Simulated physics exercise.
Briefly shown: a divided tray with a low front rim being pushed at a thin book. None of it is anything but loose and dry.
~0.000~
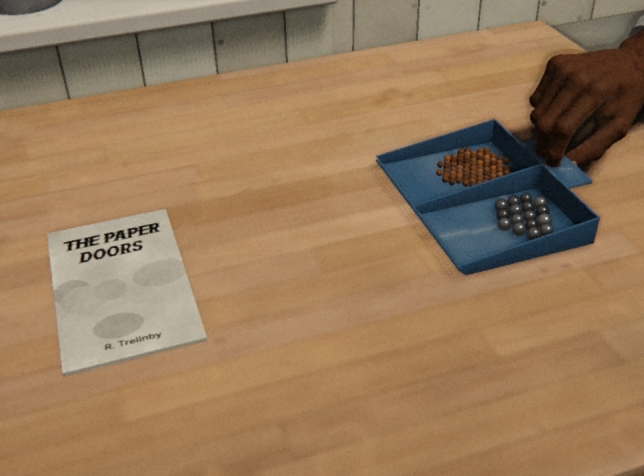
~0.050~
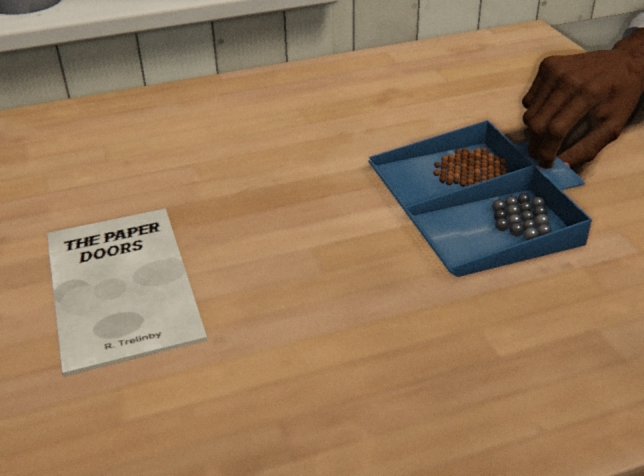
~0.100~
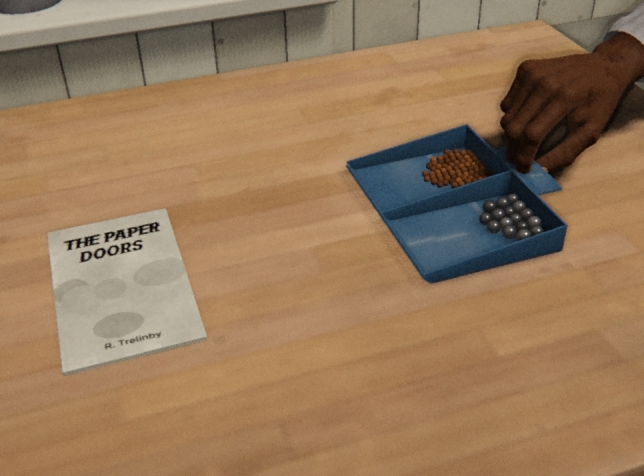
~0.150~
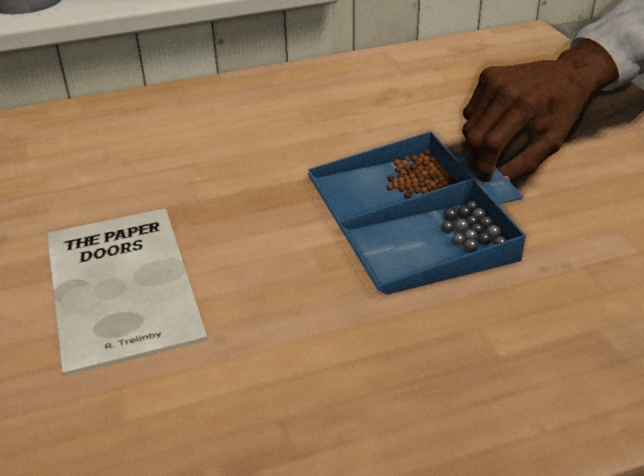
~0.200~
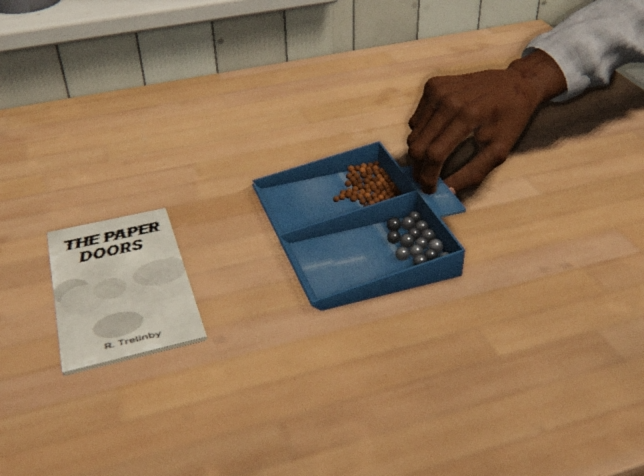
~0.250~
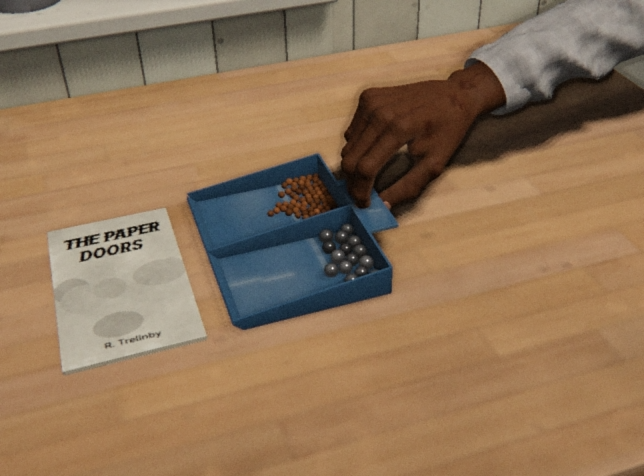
Blue divided tray holding small brown balls and steel balls being pushed leftward by a hand across a wooden table toward a thin book.
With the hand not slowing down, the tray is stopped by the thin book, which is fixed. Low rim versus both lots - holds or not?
Near batch: Not held, far batch: Not held.
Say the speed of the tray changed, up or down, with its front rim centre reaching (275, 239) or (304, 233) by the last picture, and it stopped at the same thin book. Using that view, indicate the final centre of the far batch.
Lab note: Resting centre (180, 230) for the first pace, (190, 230) for the second.
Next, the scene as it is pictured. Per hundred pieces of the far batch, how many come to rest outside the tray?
Estimated share: About 50 in a hundred.
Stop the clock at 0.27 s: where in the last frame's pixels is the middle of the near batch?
Near (322, 263).
After 0.27 s, tray still sliding, front rim near (192, 258); near batch all inside; far batch all inside.
After 0.39 s, tray stopped at the thin book; near batch about a third out of the tray; far batch about a third out of the tray.
After 0.60 s, tray stopped at the thin book; near batch about two thirds out of the tray; far batch about half out of the tray.
By the end (1.4 s), tray stopped at the thin book; near batch about two thirds out of the tray; far batch about half out of the tray.
